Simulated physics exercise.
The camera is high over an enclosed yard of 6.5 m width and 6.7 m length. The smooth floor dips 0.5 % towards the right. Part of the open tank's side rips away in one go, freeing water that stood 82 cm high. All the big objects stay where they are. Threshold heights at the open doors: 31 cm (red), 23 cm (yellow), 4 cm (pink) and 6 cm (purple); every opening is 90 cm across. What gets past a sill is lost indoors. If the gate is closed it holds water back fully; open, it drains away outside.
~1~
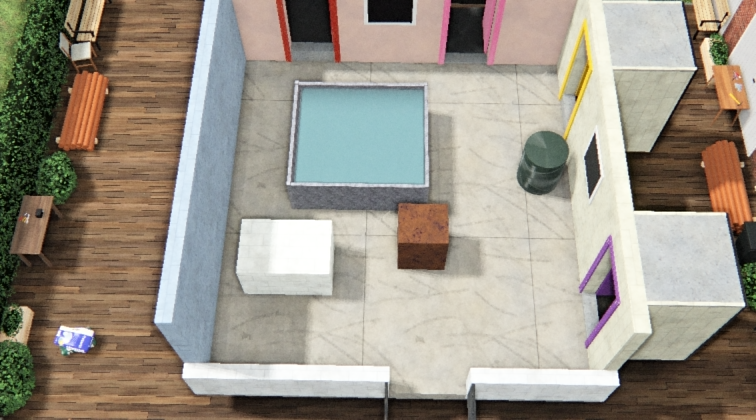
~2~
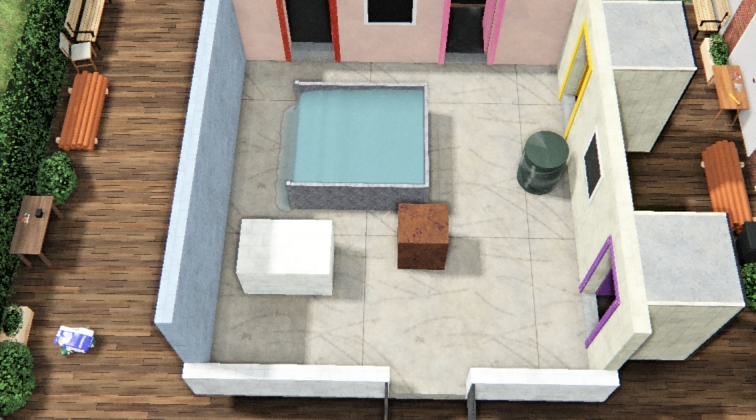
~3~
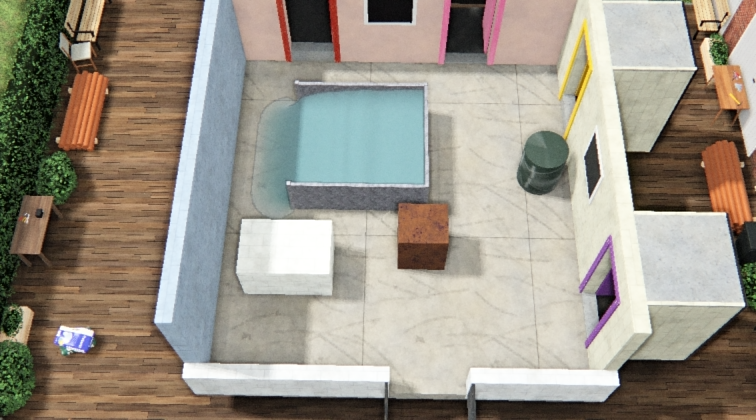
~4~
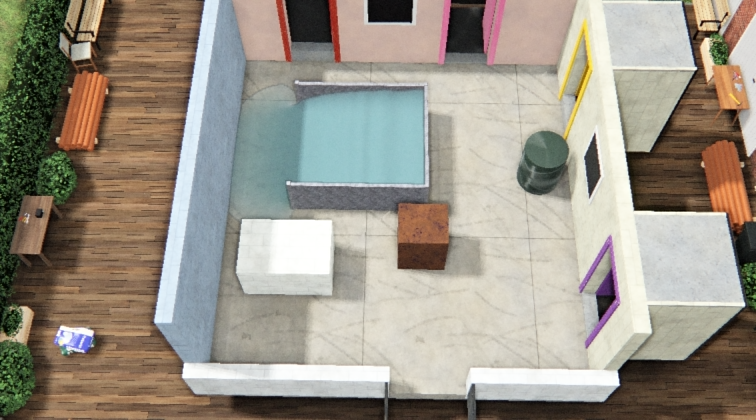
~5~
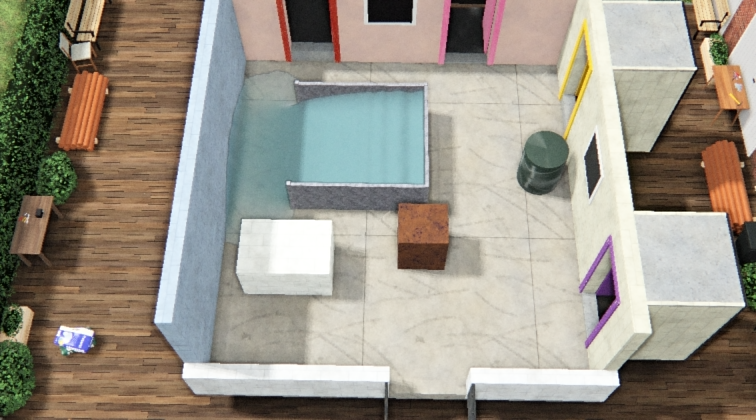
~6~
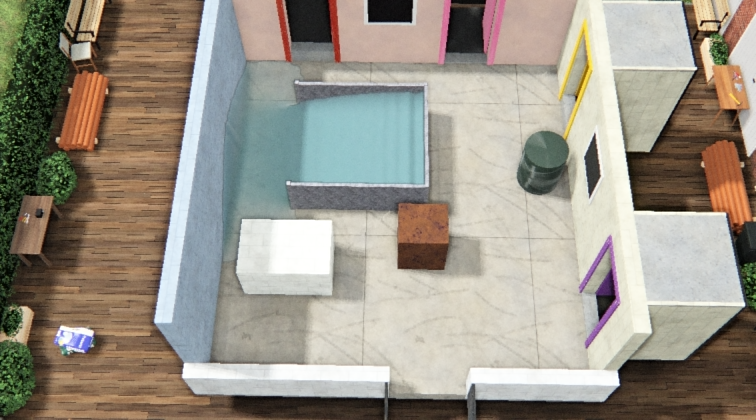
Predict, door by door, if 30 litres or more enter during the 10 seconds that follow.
The water let in: At the red door it stays under the limit; at the yellow door it does not reach the limit; at the pink door it passes the limit; at the purple door it passes the limit.
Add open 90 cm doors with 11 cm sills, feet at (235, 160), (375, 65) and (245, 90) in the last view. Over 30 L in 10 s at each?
In that order: Past it, under, above.
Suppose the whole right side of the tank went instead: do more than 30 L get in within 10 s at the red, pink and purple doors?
Against that limit: Red under, pink above, purple over.
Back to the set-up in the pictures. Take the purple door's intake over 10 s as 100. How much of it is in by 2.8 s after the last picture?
About 0 per cent.
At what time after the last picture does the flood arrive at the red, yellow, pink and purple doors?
Arrival: Red 0.5 s, yellow 2.4 s, pink 1.6 s, purple 3.4 s.
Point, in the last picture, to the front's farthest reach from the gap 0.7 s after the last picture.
Near (210, 365).
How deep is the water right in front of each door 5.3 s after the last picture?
In cm: Red 12, yellow 19, pink 7, purple 17.
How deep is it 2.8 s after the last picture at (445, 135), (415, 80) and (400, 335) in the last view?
About 0, 7 and 5 cm.
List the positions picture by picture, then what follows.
Still water, 82 cm deep, in the open tank at (360, 135), in the first picture.
The front is at a hidden place, 1.2 m from the gap at (297, 148); 0.6 m2 of floor is under water; 82 cm left at the back of the open tank, in the second picture.
The front is at (281, 102), 1.4 m from the gap at (298, 150); 1.8 m2 of floor is under water; 82 cm left at the back of the open tank, in the third picture.
Water pours out at (298, 151) and has run 1.7 m, to (261, 94); typically 13 cm deep outside, 82 cm at the open tank's back, in the fourth picture.
The front is at (244, 82), 2.2 m from the gap at (298, 152); 4.3 m2 of floor is under water; 77 cm left at the back of the open tank, in the fifth picture.
Water pours out at (298, 152) and has run 2.5 m, to (246, 65); typically 19 cm deep outside, 69 cm at the open tank's back, in the sixth picture.
Then, 0.7 s after the last picture water covers 20 % of the floor and is deepest (67 cm) near (247, 61); red door 10 cm at the sill, 0 L in, yellow door not reached, pink door not reached, purple door not reached.
Then, 1.5 s after the last picture water covers 35 % of the floor and is deepest (60 cm) near (246, 68); red door 30 cm at the sill, 0 L in, yellow door not reached, pink door not reached, purple door not reached.
Then, 2.8 s after the last picture water covers 75 % of the floor and is deepest (35 cm) near (210, 365); red door 24 cm at the sill, 8 L in, yellow door 26 cm at the sill, 0 L in, pink door 5 cm at the sill, 0 L in, purple door not reached.
Then, 5.3 s after the last picture water covers 95 % of the floor and is deepest (27 cm) near (551, 162); red door 12 cm at the sill, 8 L in, yellow door 19 cm at the sill, 11 L in, pink door 7 cm at the sill, 9 L in, purple door 17 cm at the sill, 53 L in.
Then, 9.3 s after the last picture water covers 100 % of the floor and is deepest (18 cm) near (569, 247); red door 10 cm at the sill, 8 L in, yellow door 13 cm at the sill, 12 L in, pink door 12 cm at the sill, 68 L in, purple door 12 cm at the sill, 176 L in.
